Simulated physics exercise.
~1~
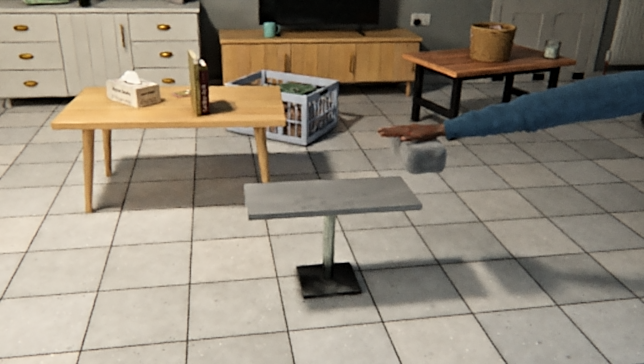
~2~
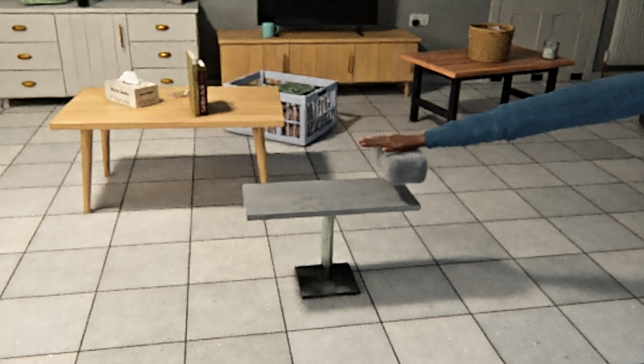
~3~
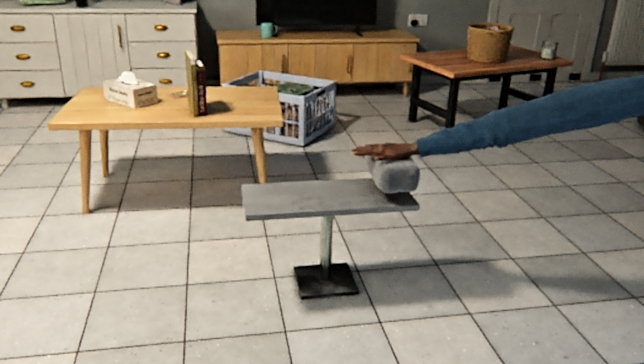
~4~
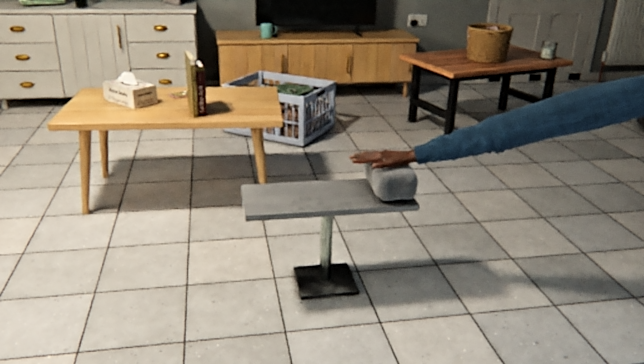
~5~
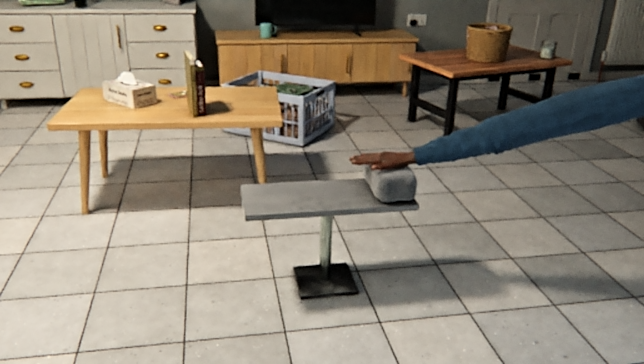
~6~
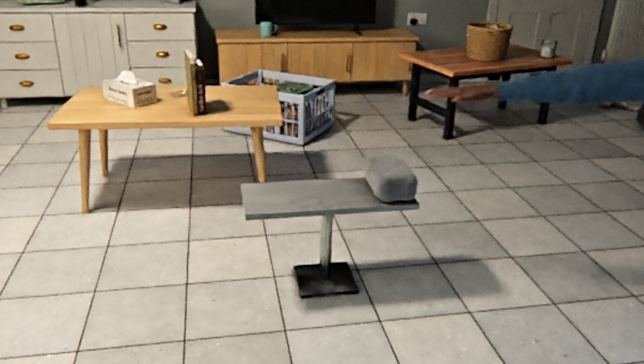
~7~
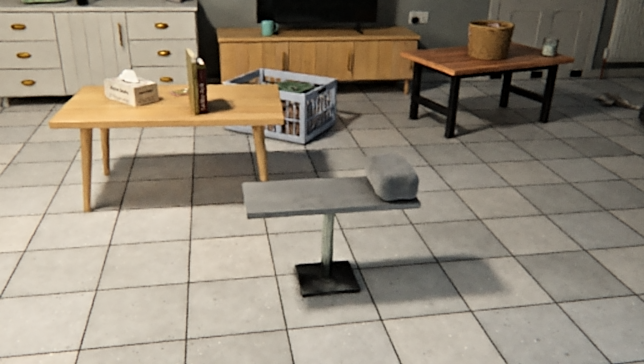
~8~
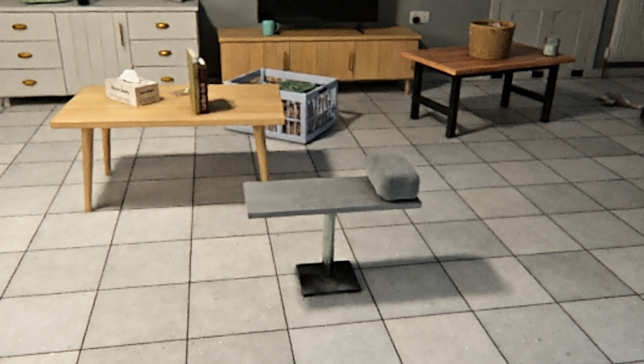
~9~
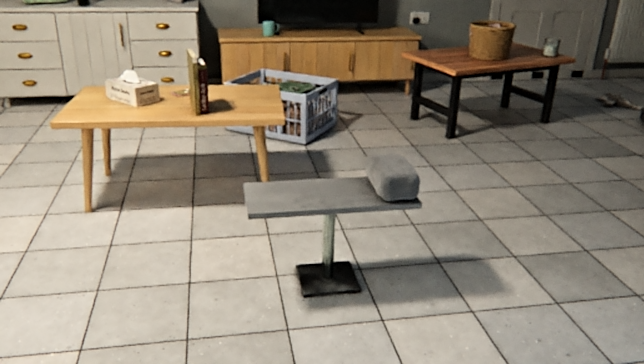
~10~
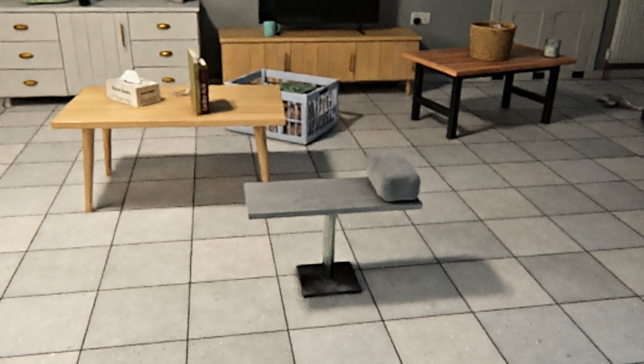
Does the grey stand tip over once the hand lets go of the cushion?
No, the grey stand stays flat on its base, with the cushion still resting on its right end.
In a tiled living room, a hand lowering a grey cushion onto the right end of a small grey stand, which stays upright.
